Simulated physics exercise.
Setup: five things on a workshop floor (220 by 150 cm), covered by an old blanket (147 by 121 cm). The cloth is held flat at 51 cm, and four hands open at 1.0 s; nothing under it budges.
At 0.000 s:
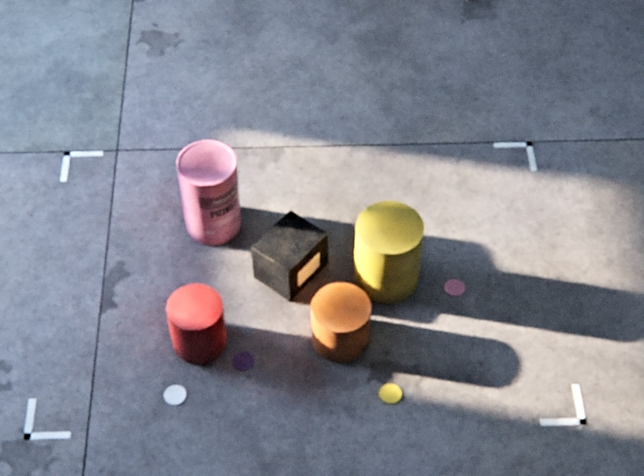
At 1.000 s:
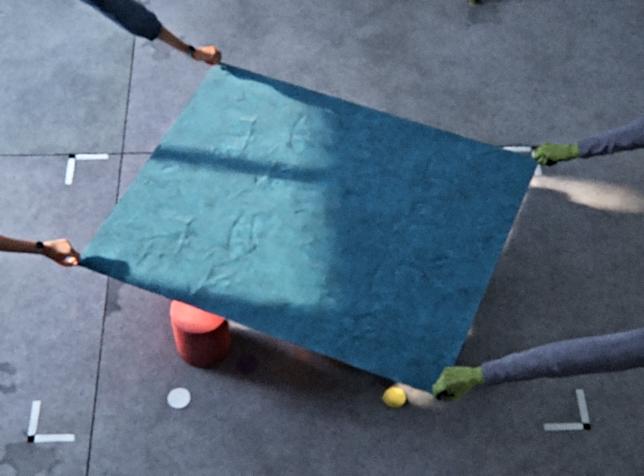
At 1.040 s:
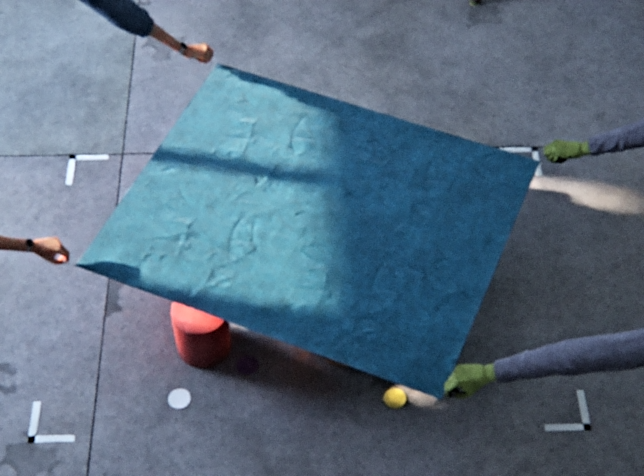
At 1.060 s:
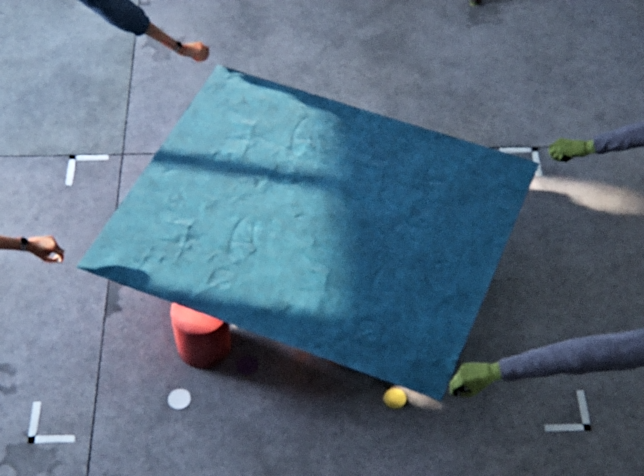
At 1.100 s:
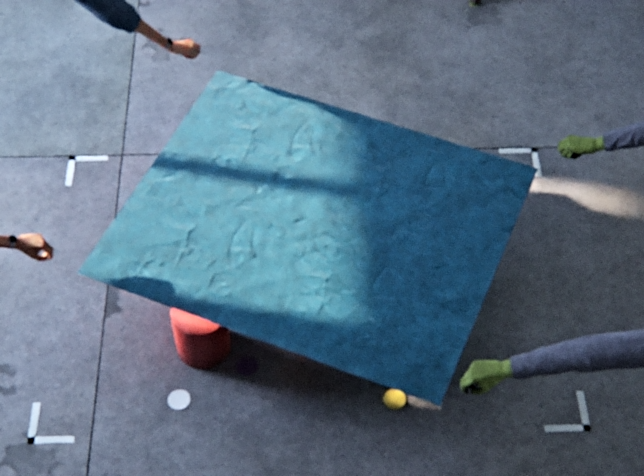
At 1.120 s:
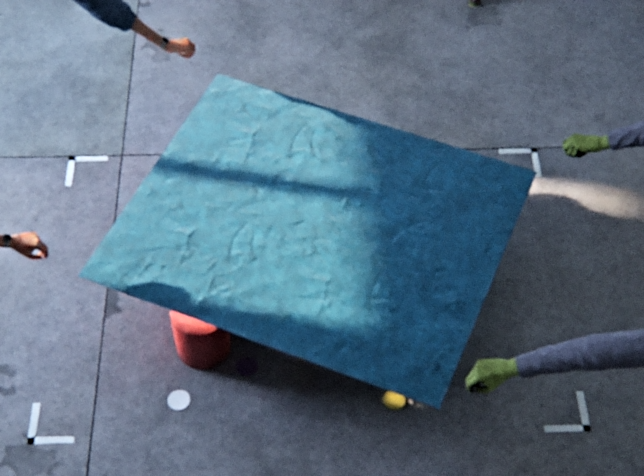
A wide teal blanket was stretched flat by four hands above a group of tubs and a dark box on a grey floor, then the hands let go and it sank slightly, still spread out.
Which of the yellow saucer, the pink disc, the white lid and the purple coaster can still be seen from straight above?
Result: Yellow saucer ends under the cloth, pink disc vanishes under it, white lid stays uncovered, purple coaster vanishes under it.
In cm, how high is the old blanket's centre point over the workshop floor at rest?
Height: Approx. 32 cm.
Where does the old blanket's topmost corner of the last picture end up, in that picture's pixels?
Around pixel (197, 187).
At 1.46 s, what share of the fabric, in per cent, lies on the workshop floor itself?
0 %.
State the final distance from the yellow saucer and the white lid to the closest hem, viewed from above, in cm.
I'd put the first at about 10 cm and the second at about 18 cm.
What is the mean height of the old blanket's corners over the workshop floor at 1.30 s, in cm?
Mean corner height at that time: Approx. 18 cm.
After 1.3 s, 0 % of it is down, spanning 177 by 156 cm, above yellow saucer, pink disc, purple coaster.
After 1.5 s, 0 % of it is down, spanning 150 by 127 cm, above yellow saucer, purple coaster.
After 1.6 s, 5 % of it is down, spanning 156 by 123 cm, above yellow saucer, purple coaster.
After 1.8 s, 5 % of it is down, spanning 157 by 125 cm, above yellow saucer, pink disc, purple coaster.
After 3.3 s, 5 % of it is down, spanning 154 by 122 cm, above yellow saucer, pink disc, purple coaster.
